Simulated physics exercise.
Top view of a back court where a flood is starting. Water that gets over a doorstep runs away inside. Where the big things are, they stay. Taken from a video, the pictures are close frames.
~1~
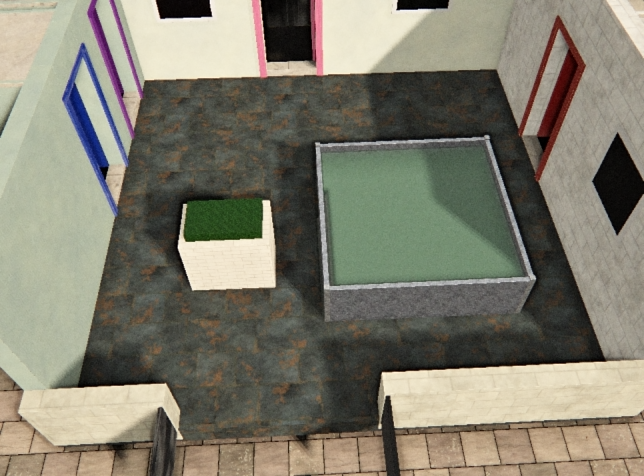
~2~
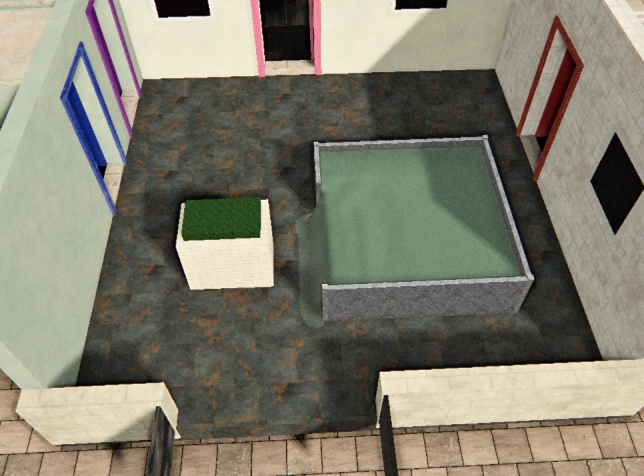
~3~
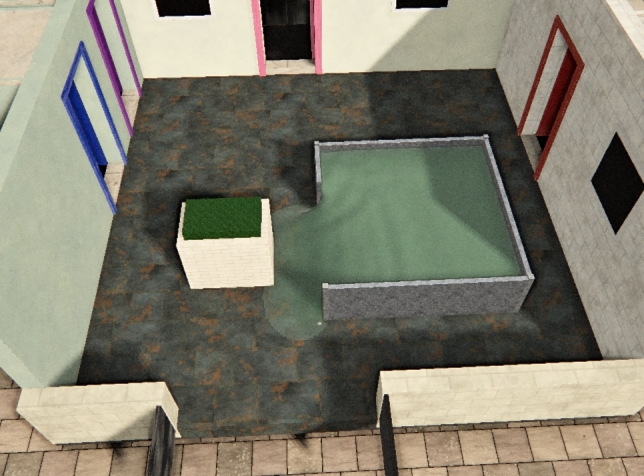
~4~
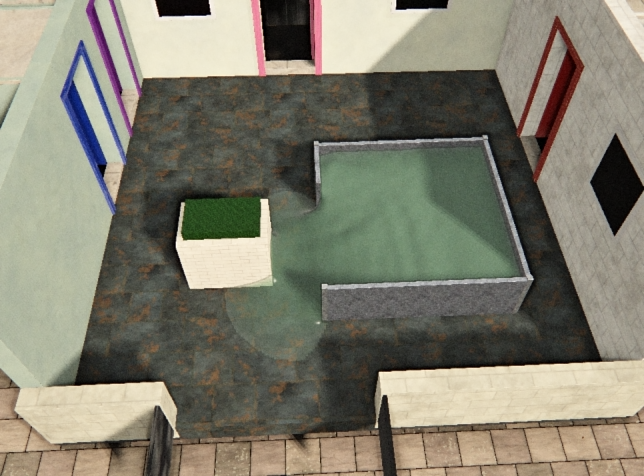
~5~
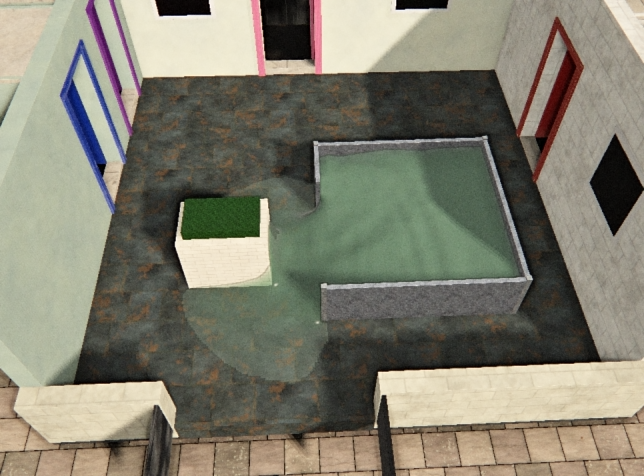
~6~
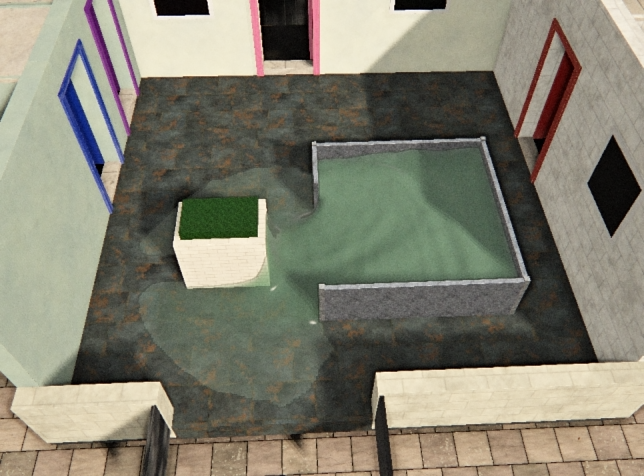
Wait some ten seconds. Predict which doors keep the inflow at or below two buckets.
My prediction: The blue door will most likely exceed two buckets; the red door will most likely exceed two buckets; the pink door will most likely not exceed two buckets; the purple door will most likely not exceed two buckets.
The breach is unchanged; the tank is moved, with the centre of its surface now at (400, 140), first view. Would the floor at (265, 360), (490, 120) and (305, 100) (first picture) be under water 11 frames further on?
Log: Flood; no flood; no flood.
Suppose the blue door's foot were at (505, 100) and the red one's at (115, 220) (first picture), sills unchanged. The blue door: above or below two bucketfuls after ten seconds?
Well, the blue door tops it.
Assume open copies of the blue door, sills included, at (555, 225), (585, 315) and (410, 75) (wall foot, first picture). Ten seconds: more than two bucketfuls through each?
Result, in listed order - misses the mark, misses the mark, misses the mark.
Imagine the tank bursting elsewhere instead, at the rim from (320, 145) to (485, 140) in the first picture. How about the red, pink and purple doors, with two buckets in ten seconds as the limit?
Checking each in turn: Red door clears the cutoff, pink door clears the cutoff, purple door clears the cutoff.
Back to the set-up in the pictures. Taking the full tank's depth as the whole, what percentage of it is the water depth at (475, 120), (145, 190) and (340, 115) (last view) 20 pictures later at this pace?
About 0 per cent, then 14 per cent, then 2 per cent.
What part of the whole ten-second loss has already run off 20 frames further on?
My reading is near 45 per cent.
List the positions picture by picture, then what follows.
Still water in the water tank at (414, 210), in the first picture.
The front is at (311, 321), out from the gap at (324, 253), in the second picture.
Water pours out at (325, 255) and has run to (298, 333), in the third picture.
Water pours out at (324, 256) and has run to (263, 344), in the fourth picture.
Water pours out at (323, 256) and has run to a hidden place, in the fifth picture.
Water pours out at (321, 256) and has run to (148, 241), in the sixth picture.
A moment on, water covers 30 % of the floor; the blue door under two buckets in, the red door not reached, the pink door not reached, the purple door not reached.
Next, water covers 50 % of the floor; the blue door over two buckets in, the red door not reached, the pink door not reached, the purple door wet at the sill, nothing in.
Then, water covers 55 % of the floor; the blue door far over two buckets in, the red door not reached, the pink door wet at the sill, nothing in, the purple door wet at the sill, nothing in.
Later, water covers 70 % of the floor; the blue door far over two buckets in, the red door not reached, the pink door wet at the sill, nothing in, the purple door under two buckets in.
In the end, water covers 90 % of the floor; the blue door far over two buckets in, the red door over two buckets in, the pink door under two buckets in, the purple door under two buckets in.
